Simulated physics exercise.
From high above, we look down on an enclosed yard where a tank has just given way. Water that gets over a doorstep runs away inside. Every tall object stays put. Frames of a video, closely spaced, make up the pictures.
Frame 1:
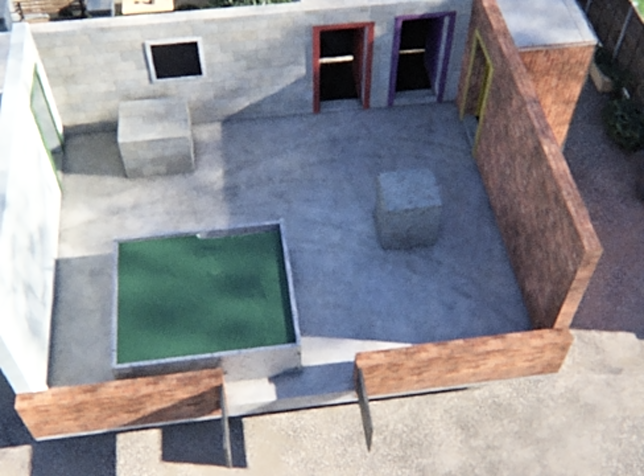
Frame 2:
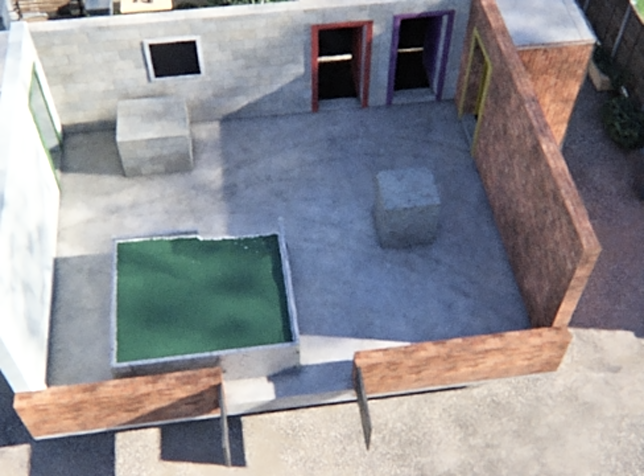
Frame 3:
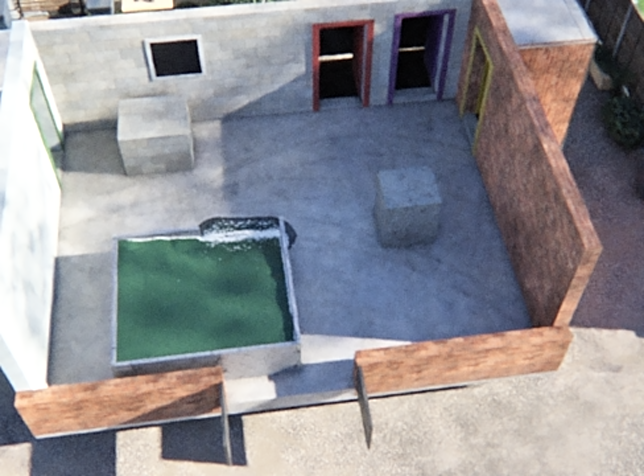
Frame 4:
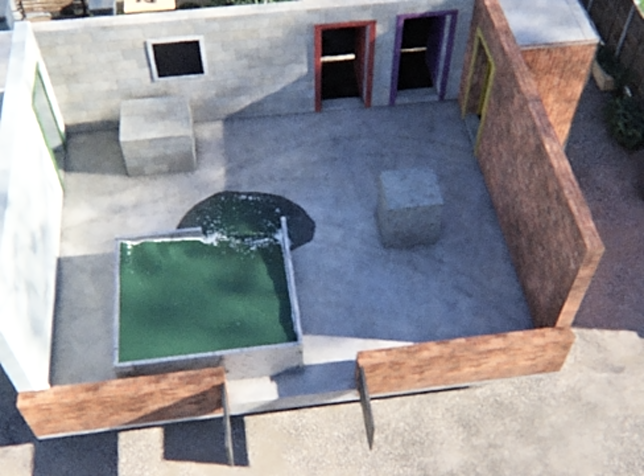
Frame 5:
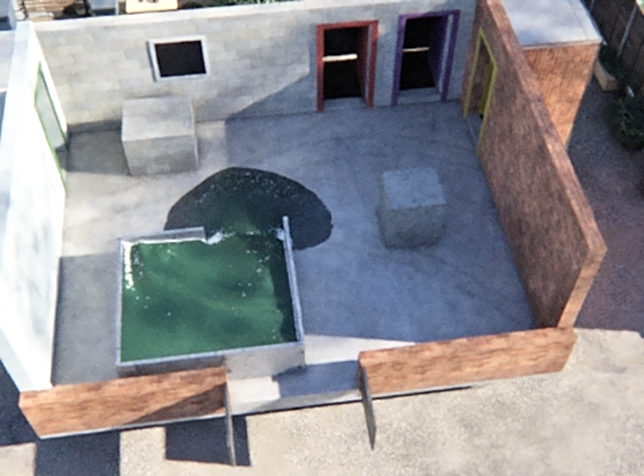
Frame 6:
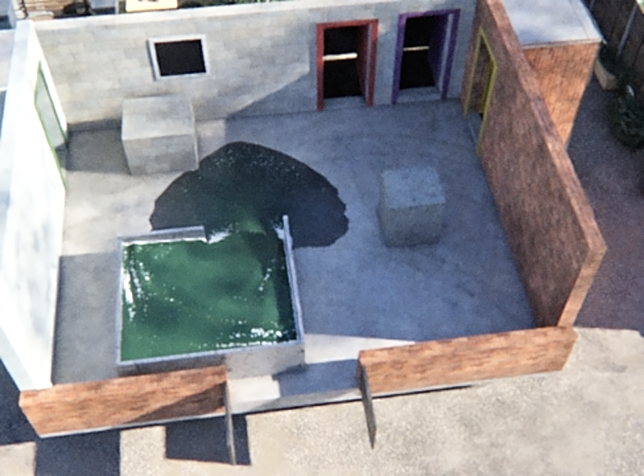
Green water poured out through a gap in the far side of a square tank in a walled yard, and a dark, rounded puddle spread wider across the grey floor toward the back wall.
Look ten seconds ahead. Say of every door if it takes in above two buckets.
The purple door overshoots the mark there, the red door overshoots the mark there, the green door overshoots the mark there, the yellow door overshoots the mark there.
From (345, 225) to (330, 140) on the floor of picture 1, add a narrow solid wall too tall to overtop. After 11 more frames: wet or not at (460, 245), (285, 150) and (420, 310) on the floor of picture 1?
In order: Untouched, soaked, untouched.
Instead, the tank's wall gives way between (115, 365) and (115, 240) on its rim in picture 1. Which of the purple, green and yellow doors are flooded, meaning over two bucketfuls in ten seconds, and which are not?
Lab note - purple door: Short of the mark; green door: Above the mark; yellow door: Short of the mark.
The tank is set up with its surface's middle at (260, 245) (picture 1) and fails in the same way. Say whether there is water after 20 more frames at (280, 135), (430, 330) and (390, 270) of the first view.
Spot one is touched, spot two is not touched, spot three is not touched.
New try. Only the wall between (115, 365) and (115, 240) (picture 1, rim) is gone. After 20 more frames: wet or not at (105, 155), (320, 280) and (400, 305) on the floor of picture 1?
Taken in turn they're swamped, unwetted and unwetted.
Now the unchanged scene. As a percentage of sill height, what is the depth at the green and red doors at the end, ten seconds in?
70 and 150 %, in that order.
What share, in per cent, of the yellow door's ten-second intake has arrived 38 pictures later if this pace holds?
Near 70 %, I'd say.
A moment on, water covers 30 % of the floor; the purple door not reached, the red door not reached, the green door not reached, the yellow door not reached.
Next, water covers 45 % of the floor; the purple door wet at the sill, nothing in, the red door over two buckets in, the green door wet at the sill, nothing in, the yellow door not reached.
Then, water covers 55 % of the floor; the purple door under two buckets in, the red door far over two buckets in, the green door over two buckets in, the yellow door over two buckets in.
Later, water covers 85 % of the floor; the purple door over two buckets in, the red door far over two buckets in, the green door over two buckets in, the yellow door far over two buckets in.
In the end, water covers 95 % of the floor; the purple door far over two buckets in, the red door far over two buckets in, the green door over two buckets in, the yellow door far over two buckets in.
